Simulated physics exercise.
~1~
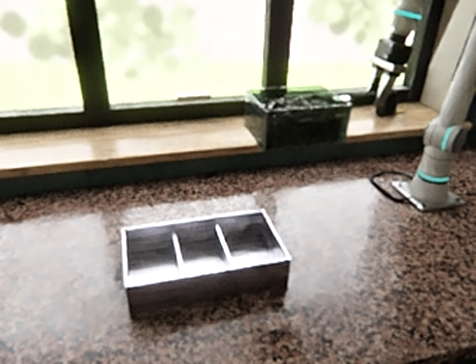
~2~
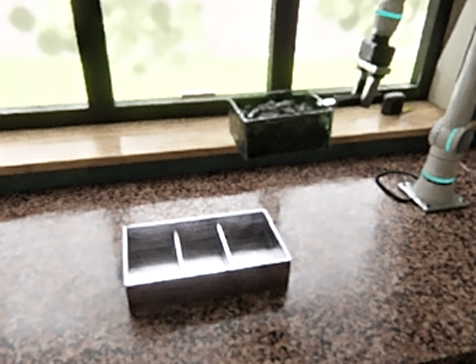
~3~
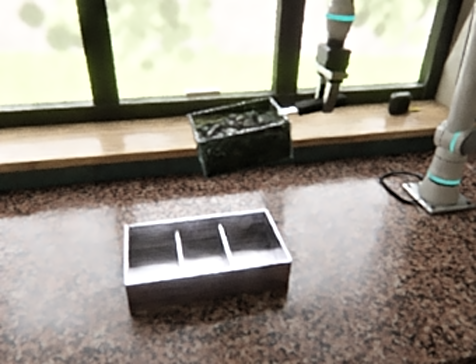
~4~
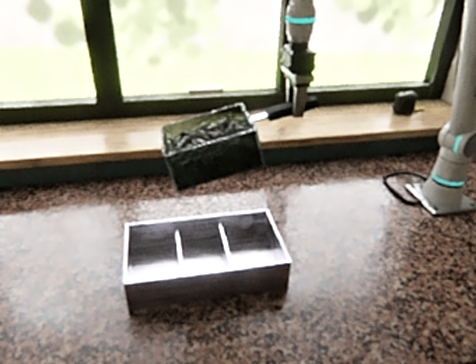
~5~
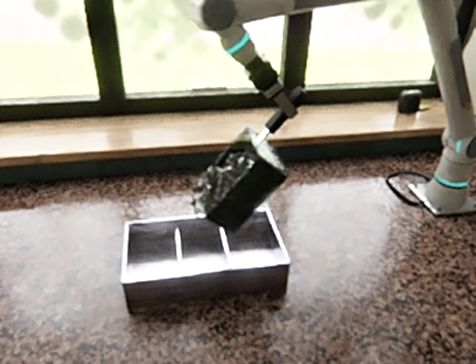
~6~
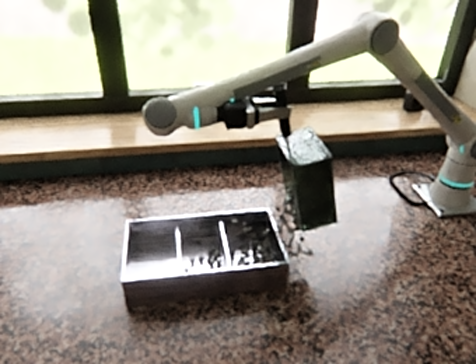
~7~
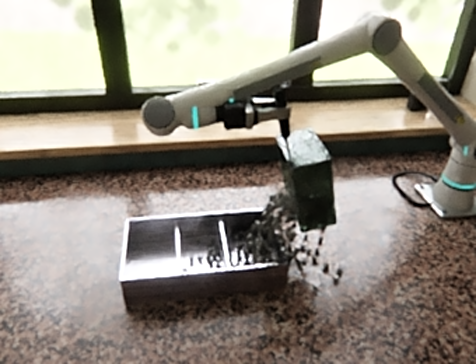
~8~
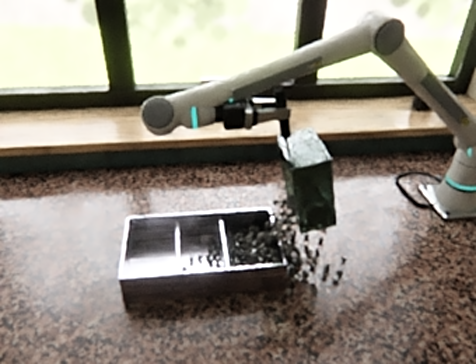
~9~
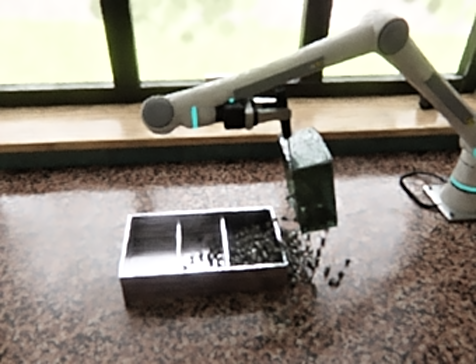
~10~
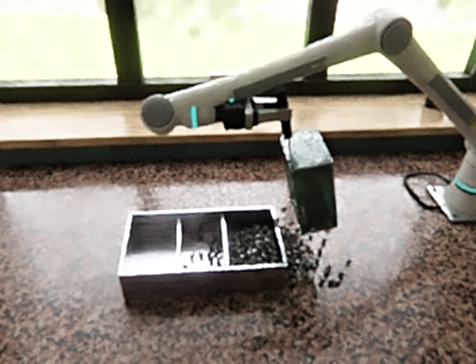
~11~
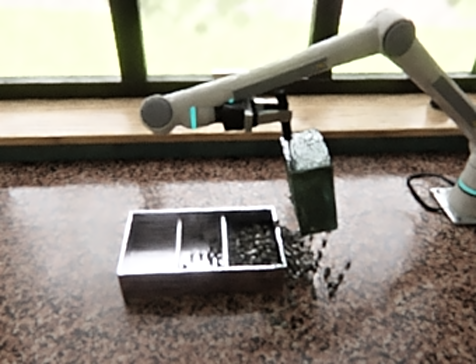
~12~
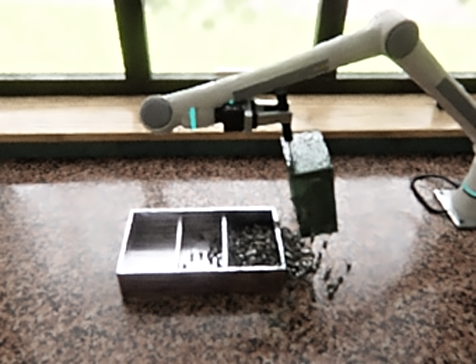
On a speckled stone table top, a robot arm tips small dark pebbles from a box into a divided crate, spilling some beside it.
